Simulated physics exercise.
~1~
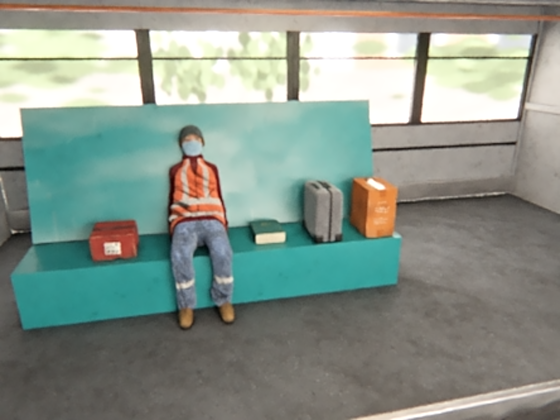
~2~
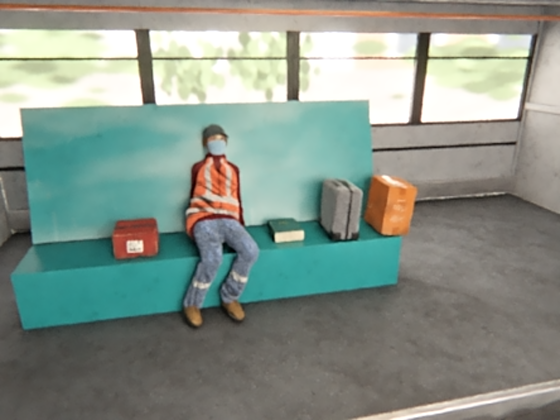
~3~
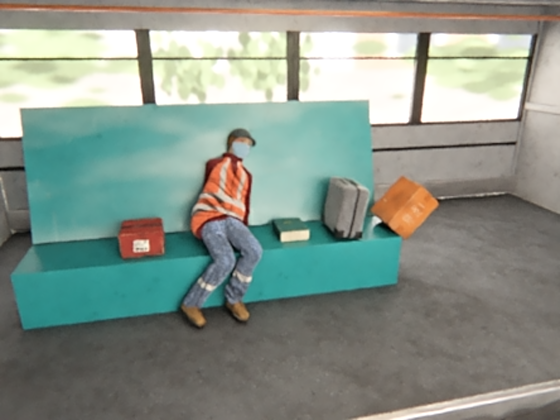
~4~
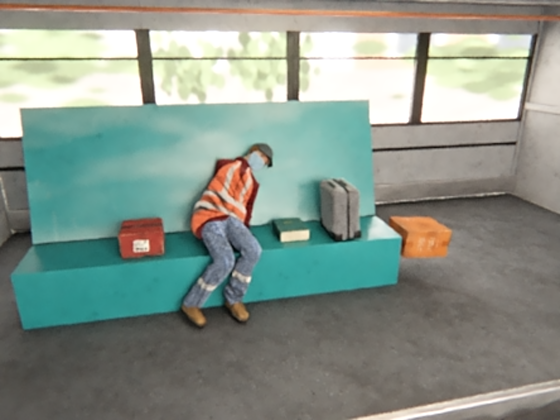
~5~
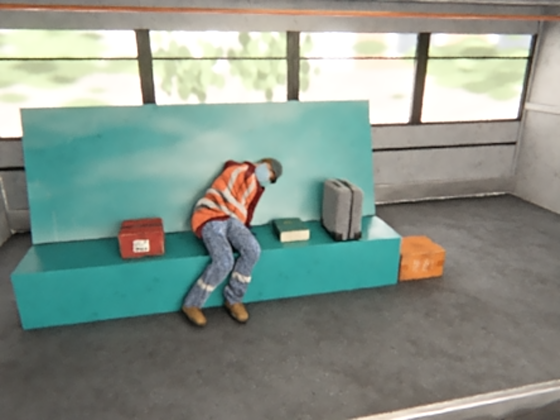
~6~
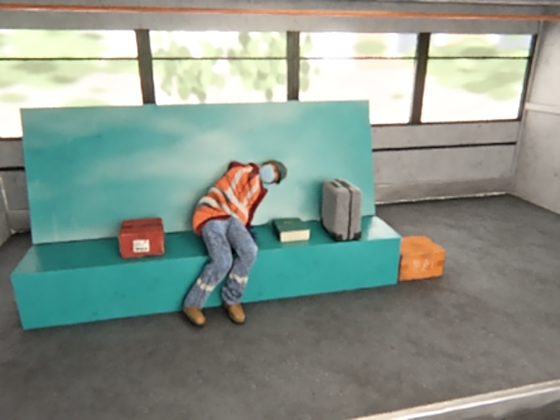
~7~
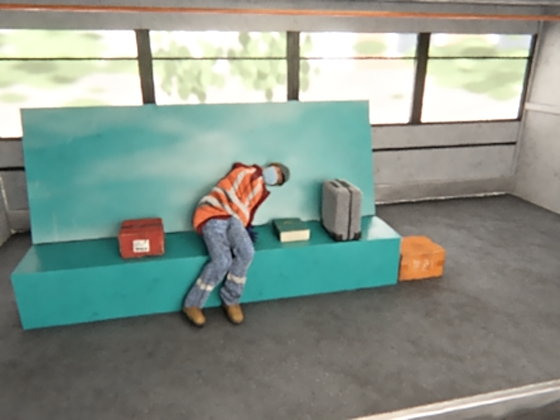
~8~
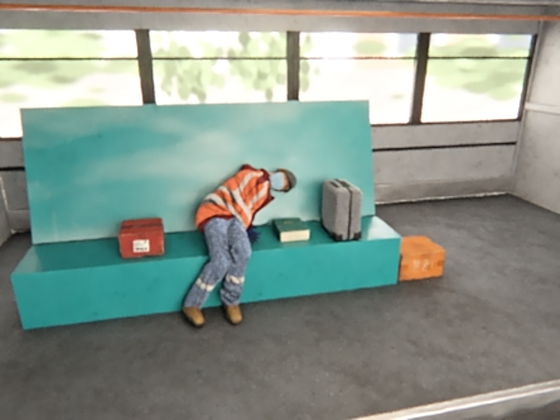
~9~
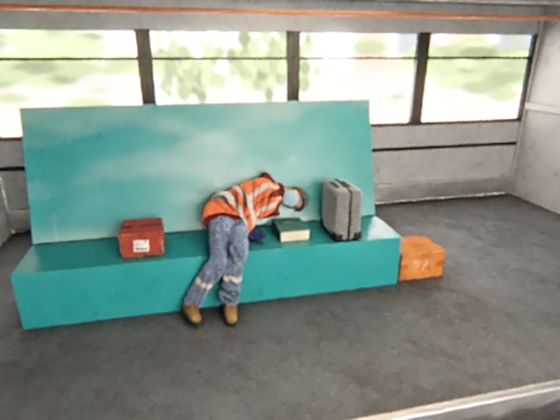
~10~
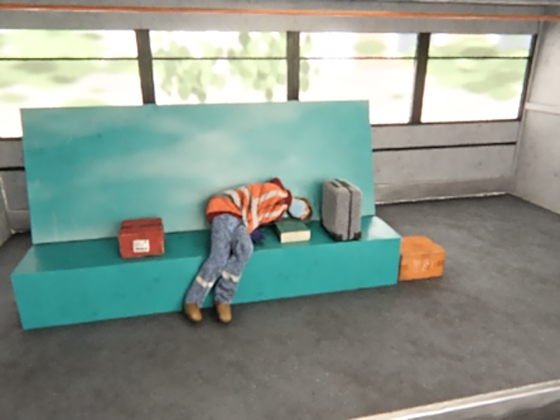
Masked sleeper in orange vest sliding right on a teal bench and slumping sideways beside a grey case, orange pack toppling off.
